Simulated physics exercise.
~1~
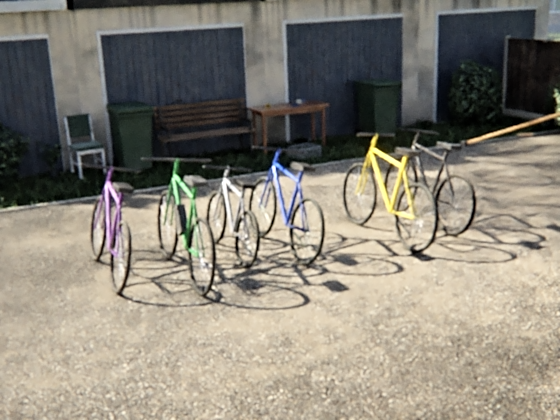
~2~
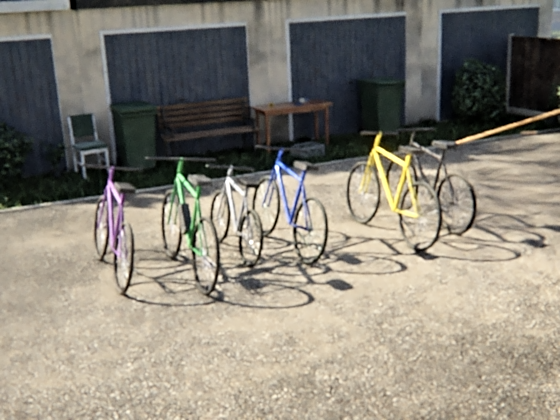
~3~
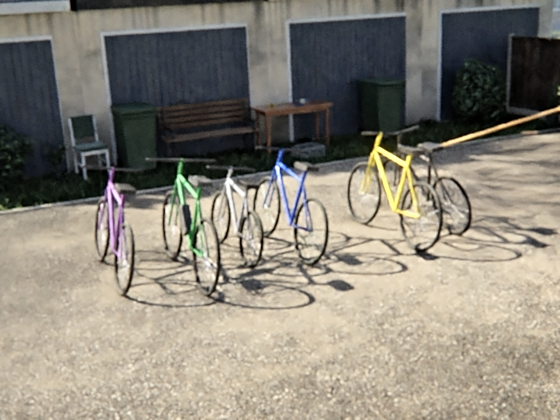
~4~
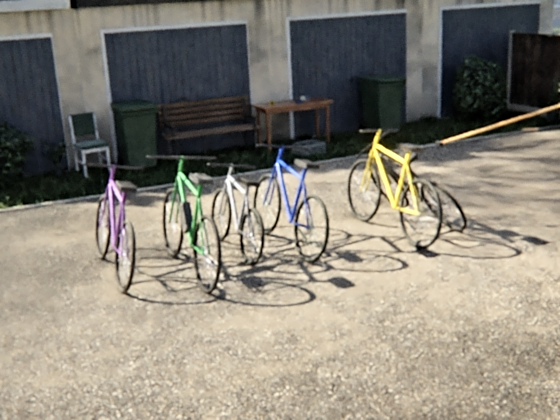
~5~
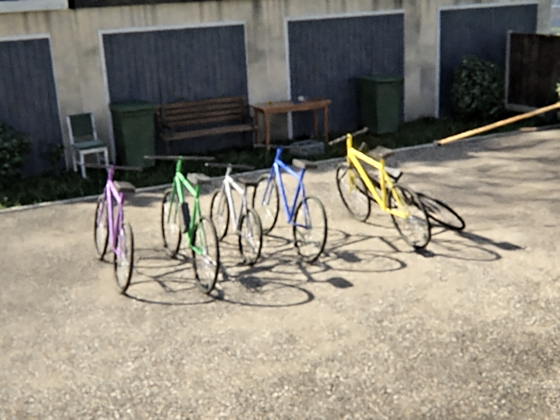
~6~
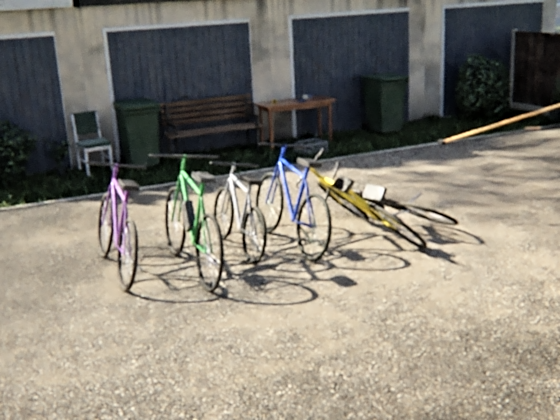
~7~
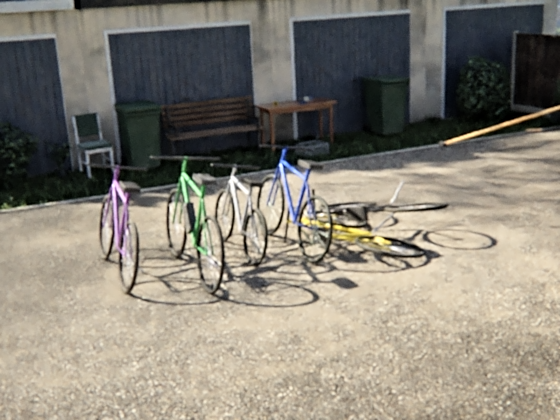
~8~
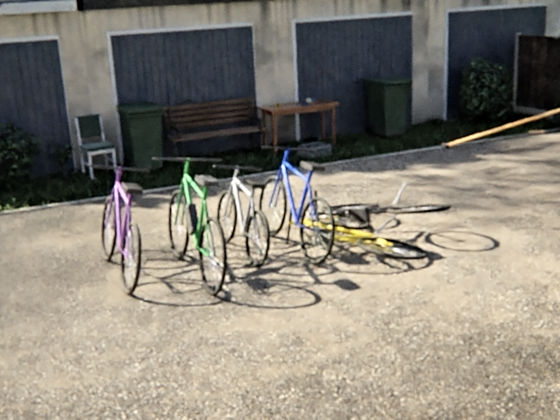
At first, six bicycles stand in a row on sunlit gravel before a wall with grey doors, while a long wooden pole reaches in from the right toward the dark bicycle at that end. The pole nudges it, and it begins to lean left behind its yellow neighbour. As the pole stops, the dark bicycle keeps falling and the yellow one tips with it. Both drop to the left and land flat on the ground beside the blue bicycle. The blue, white, green and purple bicycles stay upright, and nothing more falls.
